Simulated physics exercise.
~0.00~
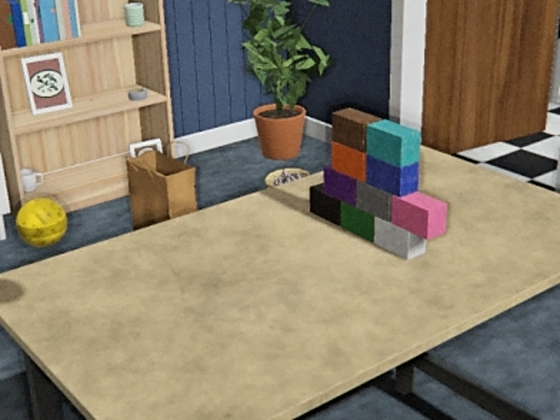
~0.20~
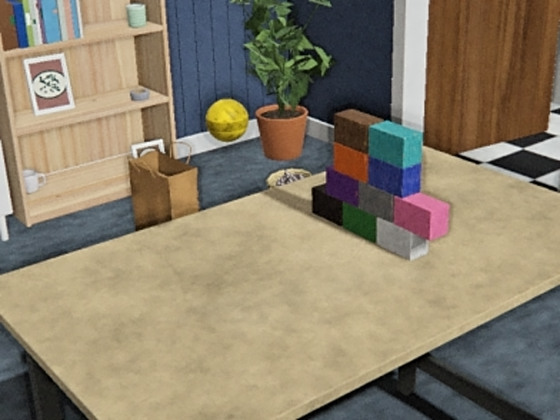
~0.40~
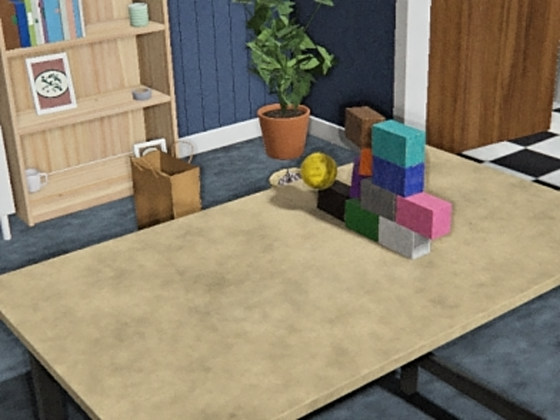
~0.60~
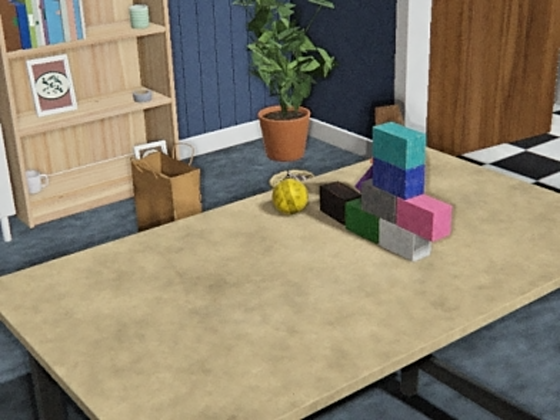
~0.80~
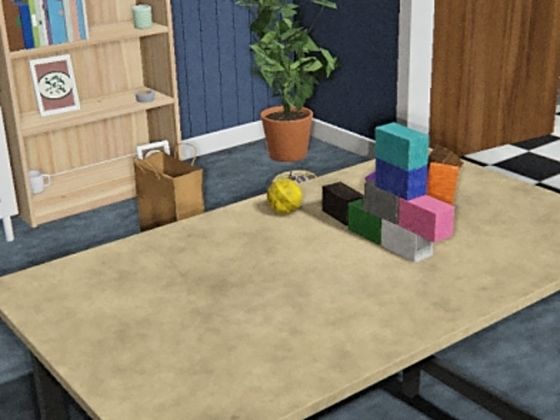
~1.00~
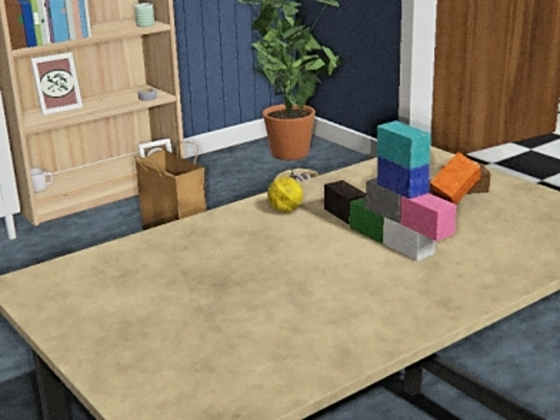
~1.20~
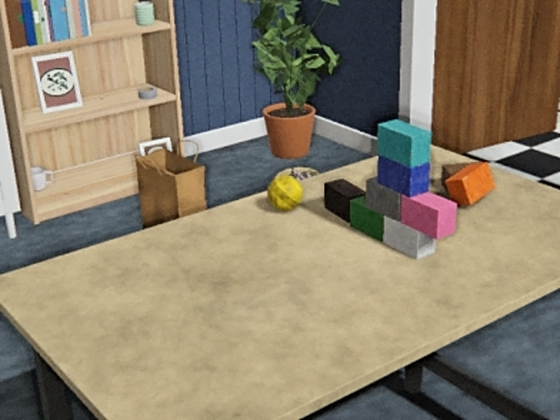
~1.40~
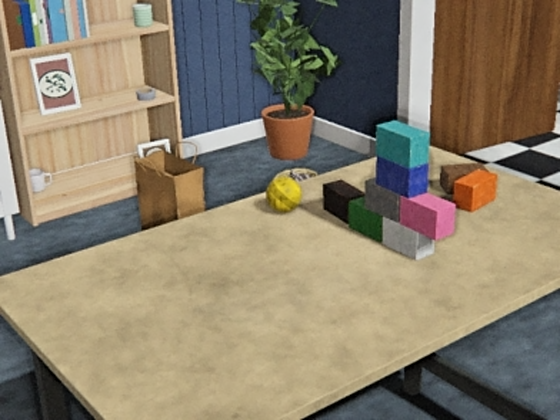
In the video, a yellow ball flies rightward onto a table and hits a stack of colored blocks, knocking the orange, brown and purple blocks out of place. The ball settles left of the stack, the orange and brown blocks lie to the right, and the others stay standing.
